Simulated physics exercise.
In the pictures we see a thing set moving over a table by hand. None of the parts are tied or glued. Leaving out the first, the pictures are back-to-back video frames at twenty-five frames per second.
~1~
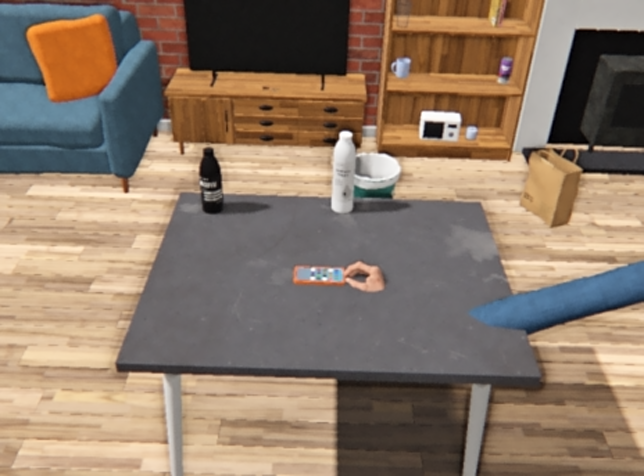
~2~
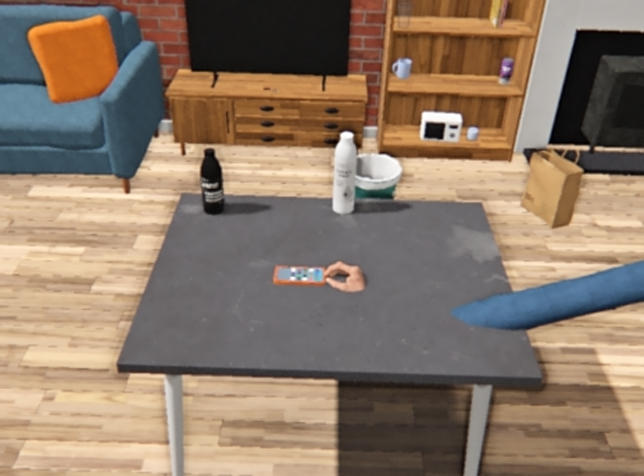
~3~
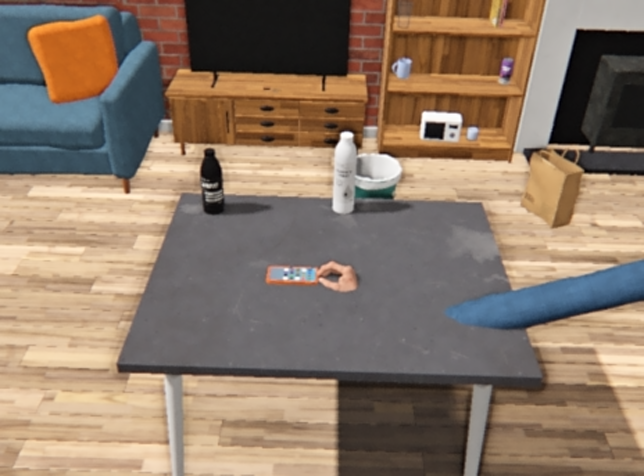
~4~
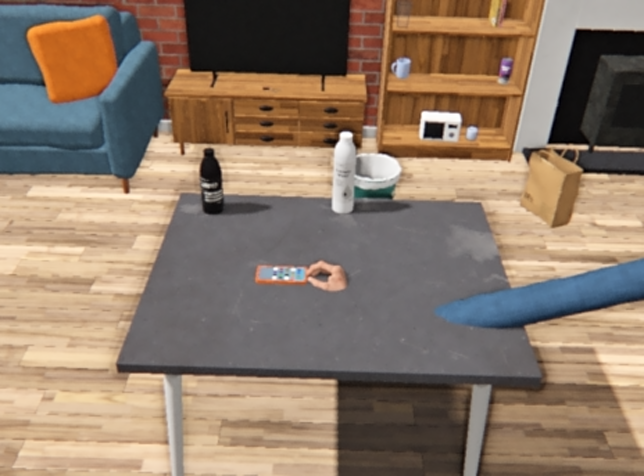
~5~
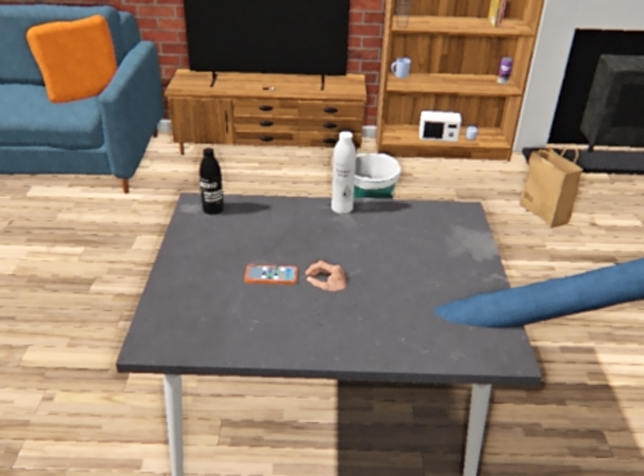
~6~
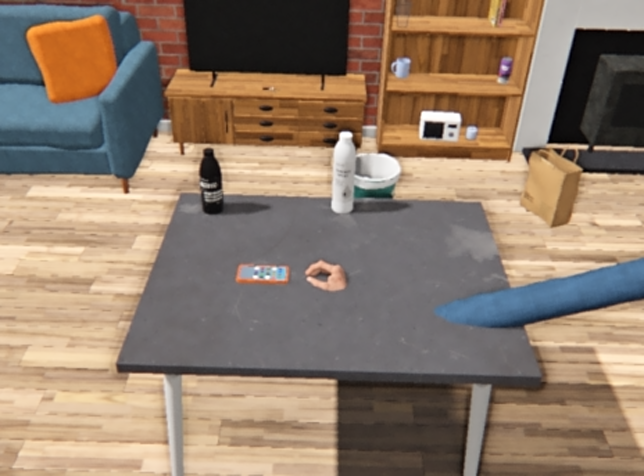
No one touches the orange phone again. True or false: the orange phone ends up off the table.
False.
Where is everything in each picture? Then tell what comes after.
The first frame shows under the hand; orange phone (320, 276).
The second frame shows under the hand; orange phone (300, 276).
The third frame shows under the hand; orange phone (292, 276).
The fourth frame shows orange phone (282, 275).
The fifth frame shows orange phone (271, 275) displaced a little.
The sixth frame shows orange phone (263, 274) displaced a little.
Then, 0.24 s past the last view, orange phone displaced a little near (252, 274).
Then, 0.48 s past the last view, orange phone resting near (252, 274).
Finally, moved from the start, orange phone. Final places as the last picture's camera would see them, orange phone near (252, 274).
